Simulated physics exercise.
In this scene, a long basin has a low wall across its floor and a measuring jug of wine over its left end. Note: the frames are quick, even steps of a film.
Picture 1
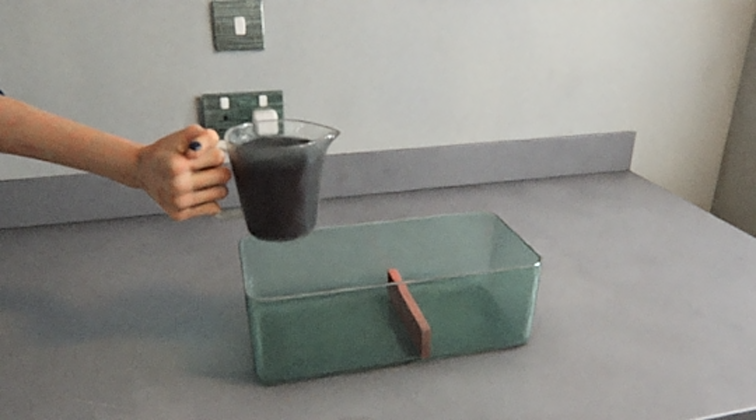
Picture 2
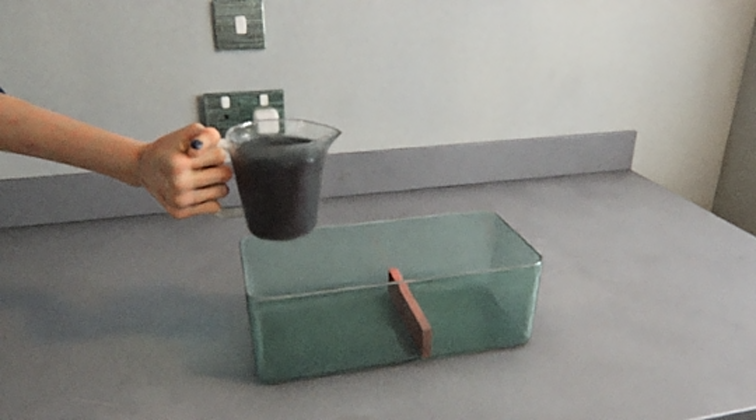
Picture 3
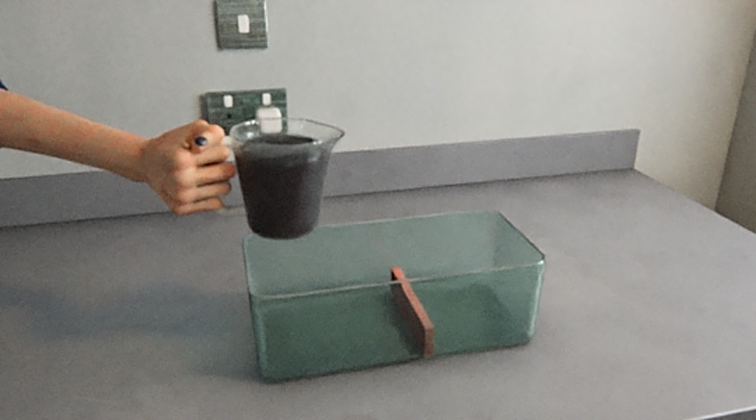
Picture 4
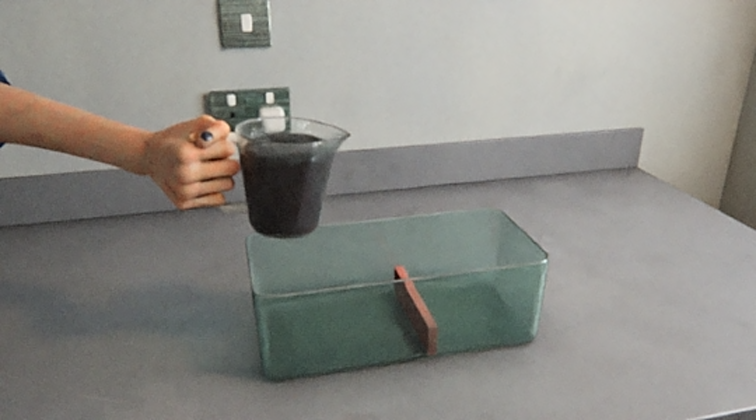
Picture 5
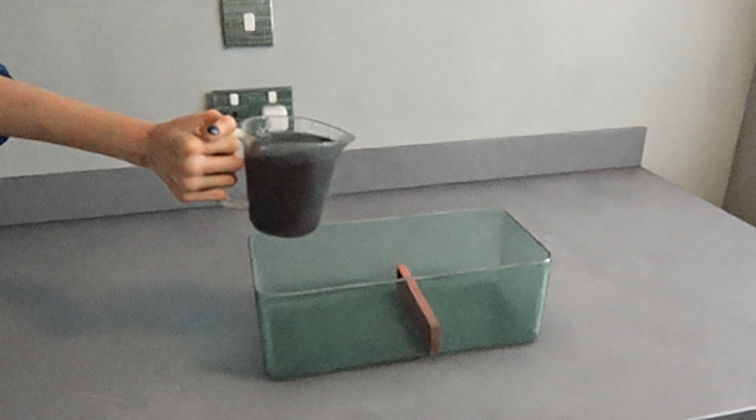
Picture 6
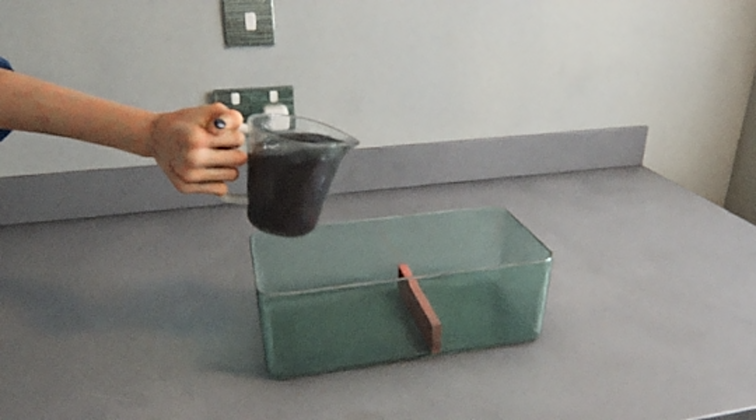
Above a long basin's left end, a hand gradually tilts a jug of dark wine rightward.
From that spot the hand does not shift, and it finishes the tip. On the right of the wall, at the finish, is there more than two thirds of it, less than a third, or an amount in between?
There is less than a third of it there.
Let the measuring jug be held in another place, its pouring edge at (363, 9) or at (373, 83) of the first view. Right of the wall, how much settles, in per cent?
About 90 and 90 per cent.
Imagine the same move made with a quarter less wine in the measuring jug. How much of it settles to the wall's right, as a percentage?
I'd reckon close to 5 %.
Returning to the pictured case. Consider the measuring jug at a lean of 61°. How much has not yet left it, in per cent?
75 per cent or so.
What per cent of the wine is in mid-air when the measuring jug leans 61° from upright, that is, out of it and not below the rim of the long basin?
15 in a hundred.
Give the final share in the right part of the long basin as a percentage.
Roughly 15 in a hundred.
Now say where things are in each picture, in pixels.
In the first picture, tilt 0°; pouring edge (340, 131); surface from (231, 150) to (323, 144); the long basin's rim runs from (243, 268) to (517, 236); the wall's top is at (408, 298).
In the second picture, tilt 1°; pouring edge (341, 131); surface from (232, 149) to (324, 143).
In the third picture, tilt 2°; pouring edge (345, 131); surface from (236, 148) to (327, 143).
In the fourth picture, tilt 5°; pouring edge (350, 133); surface from (241, 147) to (333, 142).
In the fifth picture, tilt 9°; pouring edge (356, 136); surface from (246, 147) to (339, 142).
In the sixth picture, tilt 13°; pouring edge (360, 141); surface from (250, 147) to (346, 141).
A moment on, the measuring jug is tipped part way and 76 per cent is still to pour, 8 is left of the wall and 2 right of it.
Next, the measuring jug is tipped on its side and 26 per cent is still to pour, 49 is left of the wall and 13 right of it.
Then the measuring jug is tipped on its side and 2 per cent is still to pour, 81 is left of the wall and 15 right of it.
Later the measuring jug is tipped on its side and 0 per cent is still to pour, 83 is left of the wall and 16 right of it.
At rest 83 per cent lies left of the wall, 16 right of it and 1 outside.
